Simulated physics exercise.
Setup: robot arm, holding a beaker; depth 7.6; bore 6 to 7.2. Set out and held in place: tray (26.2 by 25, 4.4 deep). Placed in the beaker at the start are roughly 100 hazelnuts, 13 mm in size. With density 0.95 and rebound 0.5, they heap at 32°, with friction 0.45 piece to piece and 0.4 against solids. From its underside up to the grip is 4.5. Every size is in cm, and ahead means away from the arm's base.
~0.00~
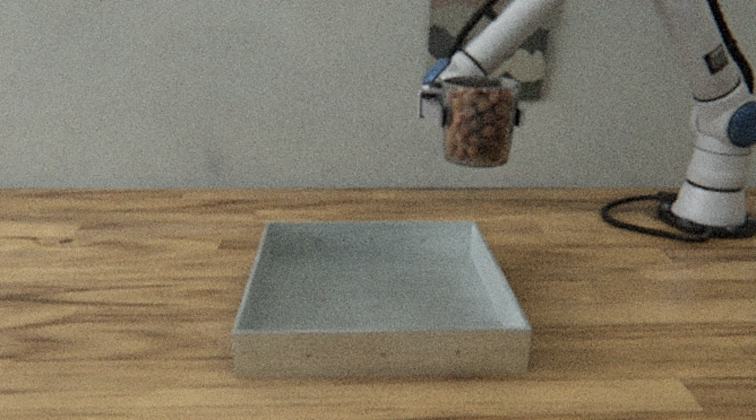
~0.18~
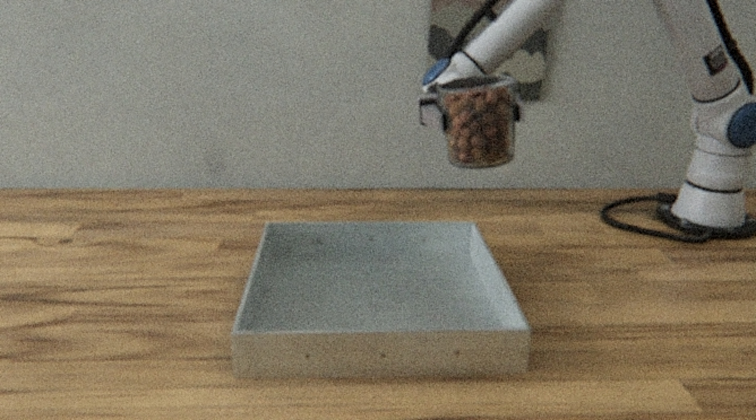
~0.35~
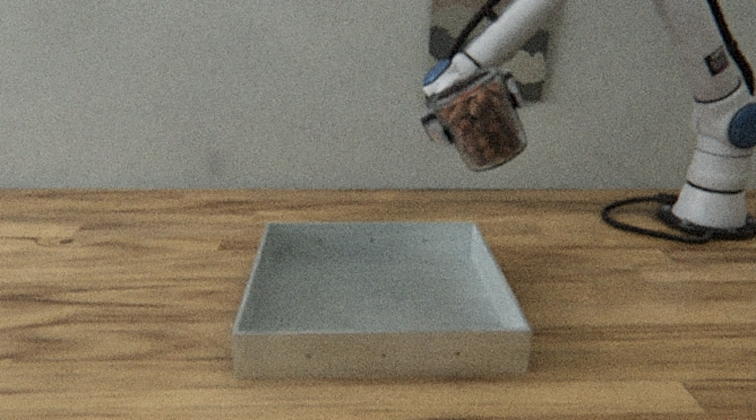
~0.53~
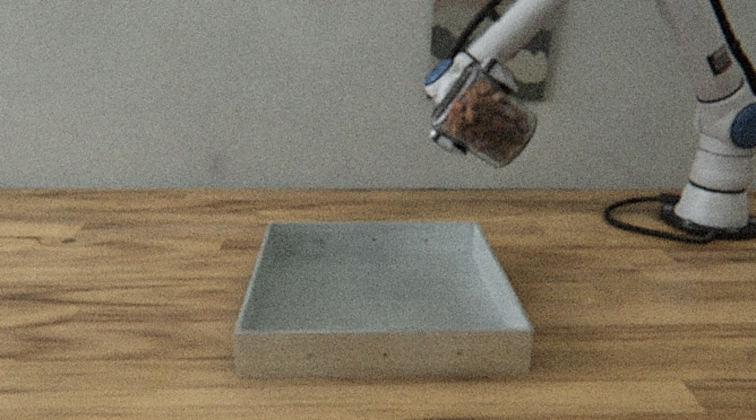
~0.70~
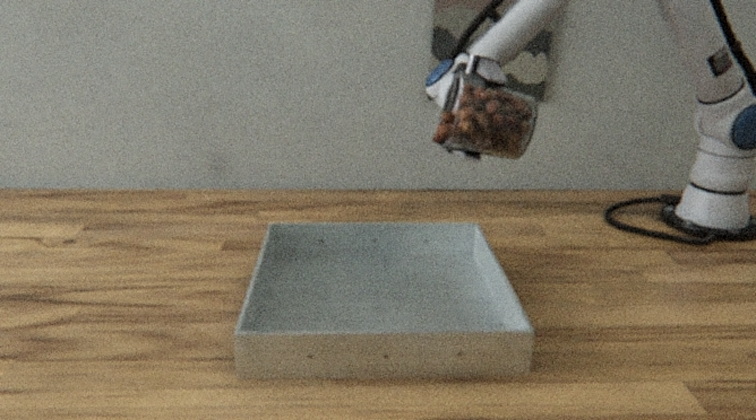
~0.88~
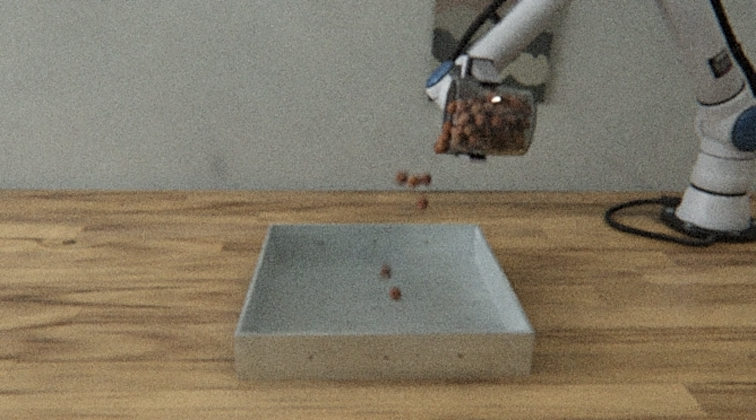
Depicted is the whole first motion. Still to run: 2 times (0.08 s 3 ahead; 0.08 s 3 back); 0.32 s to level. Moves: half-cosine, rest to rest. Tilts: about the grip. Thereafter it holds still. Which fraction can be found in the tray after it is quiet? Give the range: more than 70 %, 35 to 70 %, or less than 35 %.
The range is more than 70 %.
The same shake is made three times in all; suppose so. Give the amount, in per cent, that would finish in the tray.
Roughly 95 percent.
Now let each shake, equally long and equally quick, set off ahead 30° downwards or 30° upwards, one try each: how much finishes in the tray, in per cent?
First try some 65 %, second try some 100 %.
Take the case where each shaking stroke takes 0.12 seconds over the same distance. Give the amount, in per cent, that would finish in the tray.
In that case around 75 per cent.
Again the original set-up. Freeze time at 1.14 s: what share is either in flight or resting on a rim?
It amounts to roughly 27 in a hundred.
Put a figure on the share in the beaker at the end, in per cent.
10 %.
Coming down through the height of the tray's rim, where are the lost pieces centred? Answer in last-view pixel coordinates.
(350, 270).
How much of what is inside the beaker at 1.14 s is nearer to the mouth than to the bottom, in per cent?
Around 75 per cent of it.
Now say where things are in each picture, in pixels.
The first picture shows beaker middle at (478, 123), level; upper third of the load around (480, 104), from x 450 to 510, top at y 95; 98 in the beaker.
The second picture shows beaker middle at (479, 123), tilted 8° forward; upper third of the load around (480, 105), from x 450 to 505, top at y 95.
The third picture shows beaker middle at (482, 123), tilted 29° forward; upper third of the load around (485, 106), from x 450 to 515, top at y 90.
The fourth picture shows beaker middle at (487, 121), tilted 56° forward; upper third of the load around (487, 105), from x 450 to 525, top at y 85.
The fifth picture shows beaker middle at (489, 119), tilted 77° forward; upper third of the load around (492, 106), from x 440 to 525, top at y 90.
The sixth picture shows beaker middle at (489, 120), tilted 85° forward; upper third of the load around (495, 110), from x 385 to 525, top at y 100; 92 in the beaker, 2 in the tray, 4 in flight or on a rim.
By 1.14 s, tilted 85° forward, highest piece 21 above the table; 43 in the tray, 29 in the beaker, 26 in flight or on a rim.
By 1.39 s, tilted 29° forward, highest piece 22 above the table; 84 in the tray, 12 in the beaker, 2 in flight or on a rim.
By 1.72 s, level, highest piece 20 above the table; 86 in the tray, 12 in the beaker.
By 2.77 s, level, highest piece 20 above the table; 86 in the tray, 12 in the beaker.
Final count, 86 in the tray, 12 in the beaker. That is 88 % in the tray.
